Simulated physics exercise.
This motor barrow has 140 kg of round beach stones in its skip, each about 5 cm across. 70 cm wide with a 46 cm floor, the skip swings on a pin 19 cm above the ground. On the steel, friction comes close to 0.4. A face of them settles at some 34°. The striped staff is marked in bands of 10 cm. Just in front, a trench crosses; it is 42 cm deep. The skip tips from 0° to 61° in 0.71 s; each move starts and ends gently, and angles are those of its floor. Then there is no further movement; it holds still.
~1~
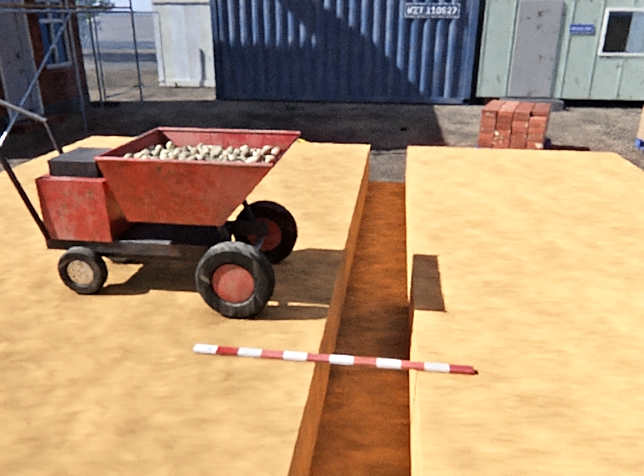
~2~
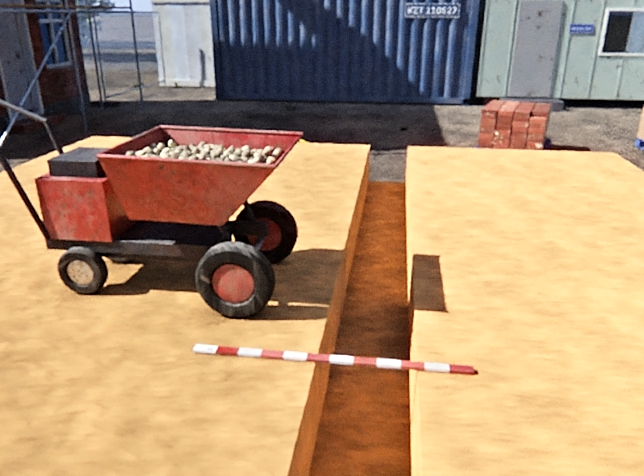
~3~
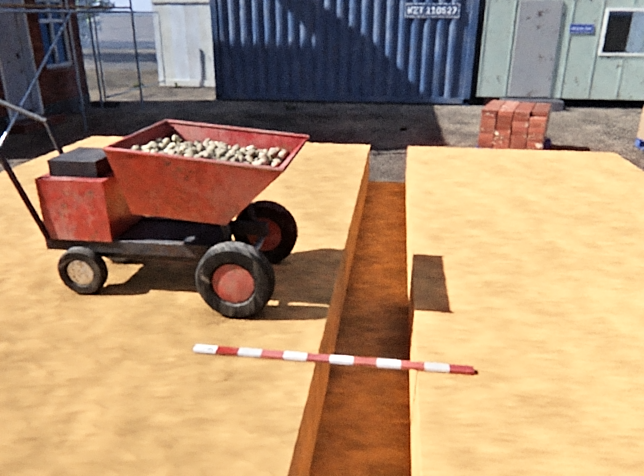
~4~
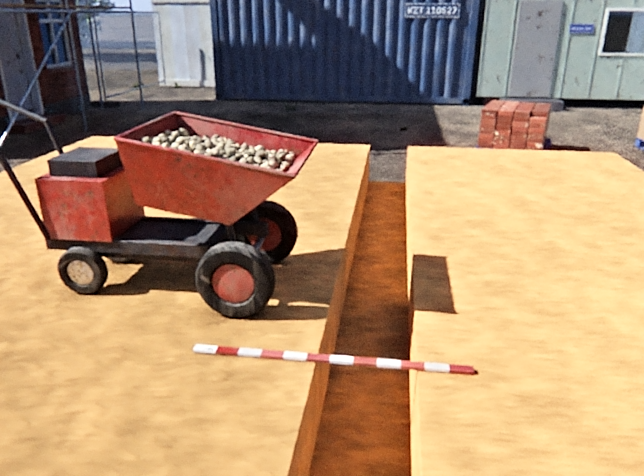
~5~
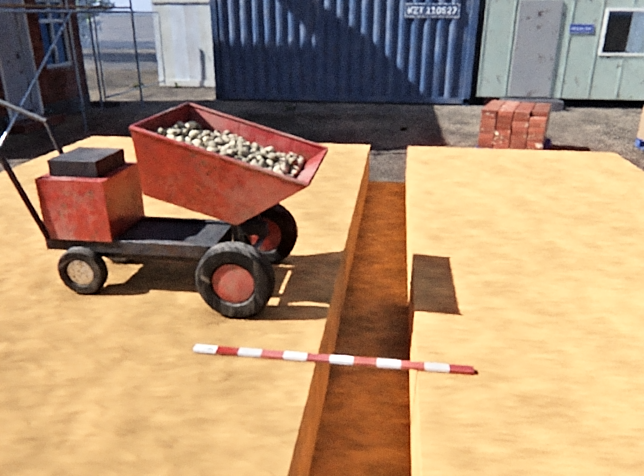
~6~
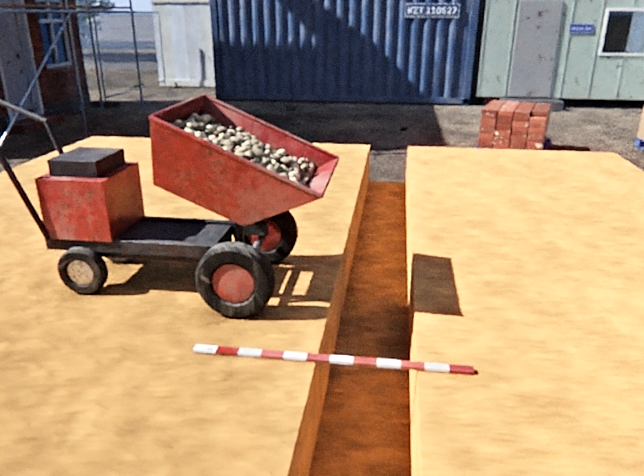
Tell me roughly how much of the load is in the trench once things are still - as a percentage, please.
I would put it at 58 %.
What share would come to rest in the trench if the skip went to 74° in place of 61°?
Share in trench: Approx. 55%.
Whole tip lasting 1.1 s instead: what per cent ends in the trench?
It'd be some 70 per cent.
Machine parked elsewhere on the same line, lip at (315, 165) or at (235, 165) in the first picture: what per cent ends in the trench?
That gives roughly 25 per cent and roughly 85 per cent.
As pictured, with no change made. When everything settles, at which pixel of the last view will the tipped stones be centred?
Somewhere around (406, 345) in the last picture.
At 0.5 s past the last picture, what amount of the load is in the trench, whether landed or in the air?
By that point it's something like 15 in a hundred.
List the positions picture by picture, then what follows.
In the first picture, lip at (273, 166), floor tilted 0°, highest stones at (208, 153).
In the second picture, the skip is at 1°, its lip at (276, 167); the top of the load is at (188, 151).
In the third picture, lip at (284, 170), floor tilted 5°, highest stones at (171, 145).
In the fourth picture, the skip is at 10°, its lip at (295, 176); the top of the load is at (177, 138).
In the fifth picture, lip at (308, 185), floor tilted 16°, highest stones at (183, 130).
In the sixth picture, lip at (322, 197), floor tilted 23°, highest stones at (197, 122).
Then, 0.2 s after the last picture the floor is at 51°, 100 % in the skip; the foremost stones are at (348, 225).
Then, 0.5 s after the last picture the floor is at 61°, 81 % in the skip, 17 % in the trench, 2 % past the trench; the foremost stones are at (431, 293).
Then, 0.9 s after the last picture the floor is at 61°, 34 % in the skip, 26 % in the trench, 40 % past the trench; the foremost stones are at (559, 301).
Then, 2.8 s after the last picture the floor is at 61°, 0 % in the skip, 58 % in the trench, 42 % past the trench; the foremost stones are past the picture's edge.
